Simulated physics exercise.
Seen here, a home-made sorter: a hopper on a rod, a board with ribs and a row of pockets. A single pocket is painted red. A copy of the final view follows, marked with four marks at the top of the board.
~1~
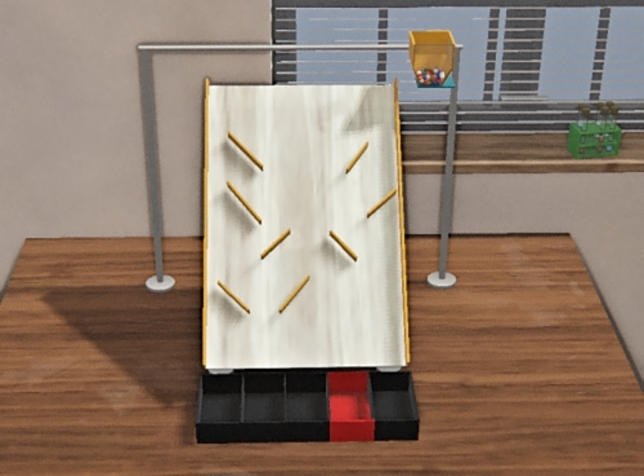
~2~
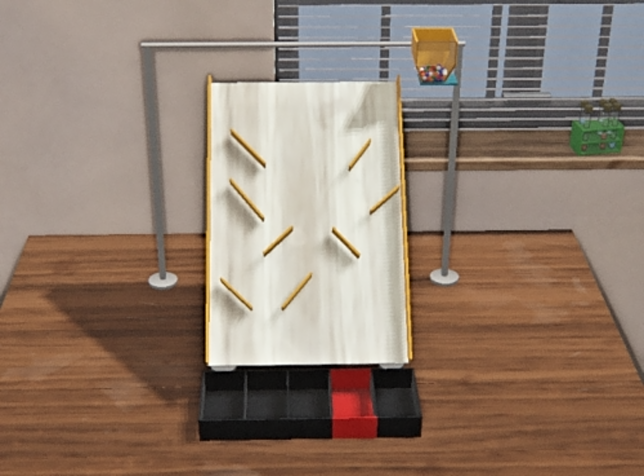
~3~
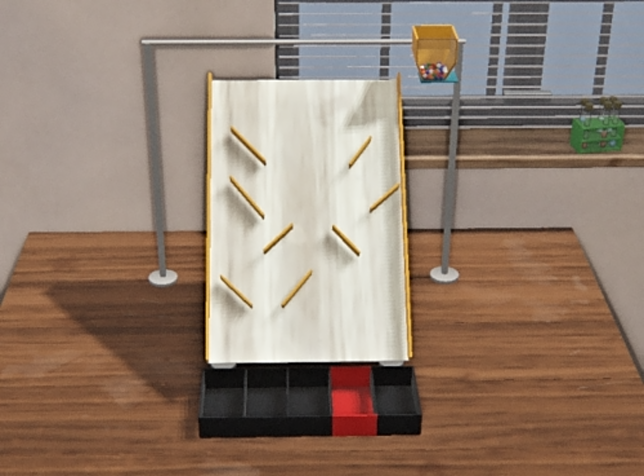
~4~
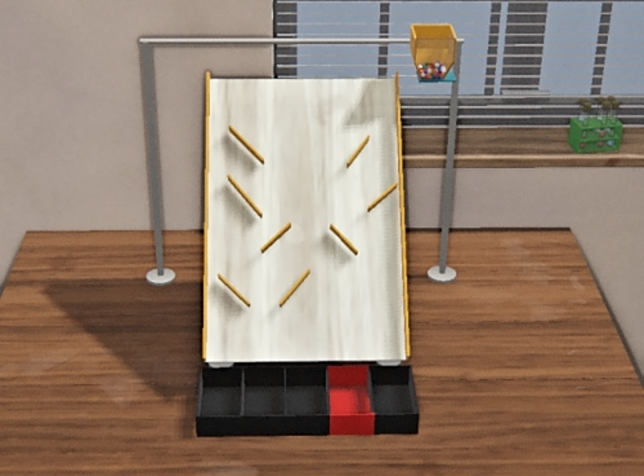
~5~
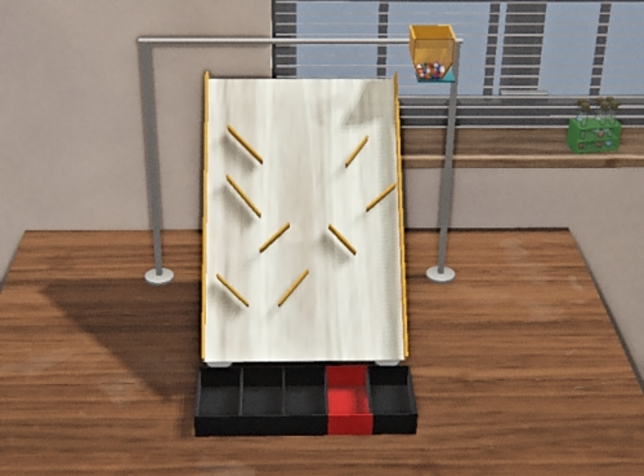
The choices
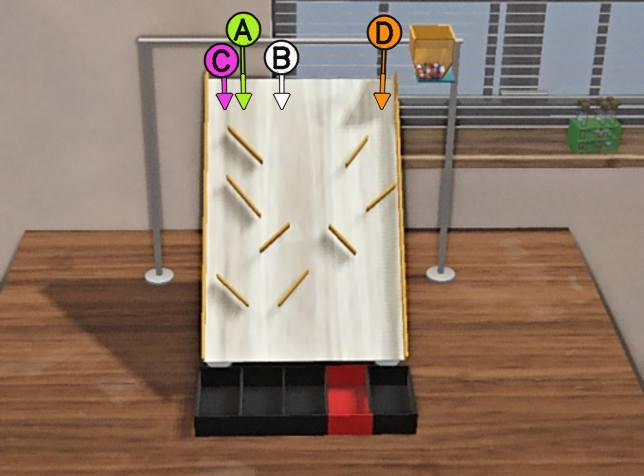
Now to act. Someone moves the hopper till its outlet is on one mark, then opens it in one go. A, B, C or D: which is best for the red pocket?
A beats the others.
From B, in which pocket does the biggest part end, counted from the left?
The second.
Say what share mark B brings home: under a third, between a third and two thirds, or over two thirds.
Under a third.
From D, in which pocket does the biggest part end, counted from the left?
It is the fifth one.
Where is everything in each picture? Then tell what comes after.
Hopper at (430, 77), round plastic beads, door shut, in the first picture.
Ribs (231, 129) to (265, 163), (350, 166) to (371, 138), (230, 178) to (264, 217), in the second picture.
Ribs (371, 208) to (399, 183), (264, 250) to (293, 223), (333, 225) to (360, 252), in the third picture.
Ribs (218, 274) to (250, 304), (280, 303) to (309, 269), in the fourth picture.
Red pocket at (350, 423), number 4 of 5 from the left, in the fifth picture.
On the marked copy, mark A meets the board at (243, 103); mark B meets the board at (281, 103); mark C meets the board at (224, 103); mark D meets the board at (381, 103).
If A is chosen, about a third in the red pocket, about half in other pockets, a small part outside the box.
If B is chosen, a small part in the red pocket, most in other pockets, a small part outside the box.
If C is chosen, about a quarter in the red pocket, about two thirds in other pockets, a small part outside the box.
If D is chosen, a stray few in the red pocket, most in other pockets, a stray few held on the board, a small part outside the box.
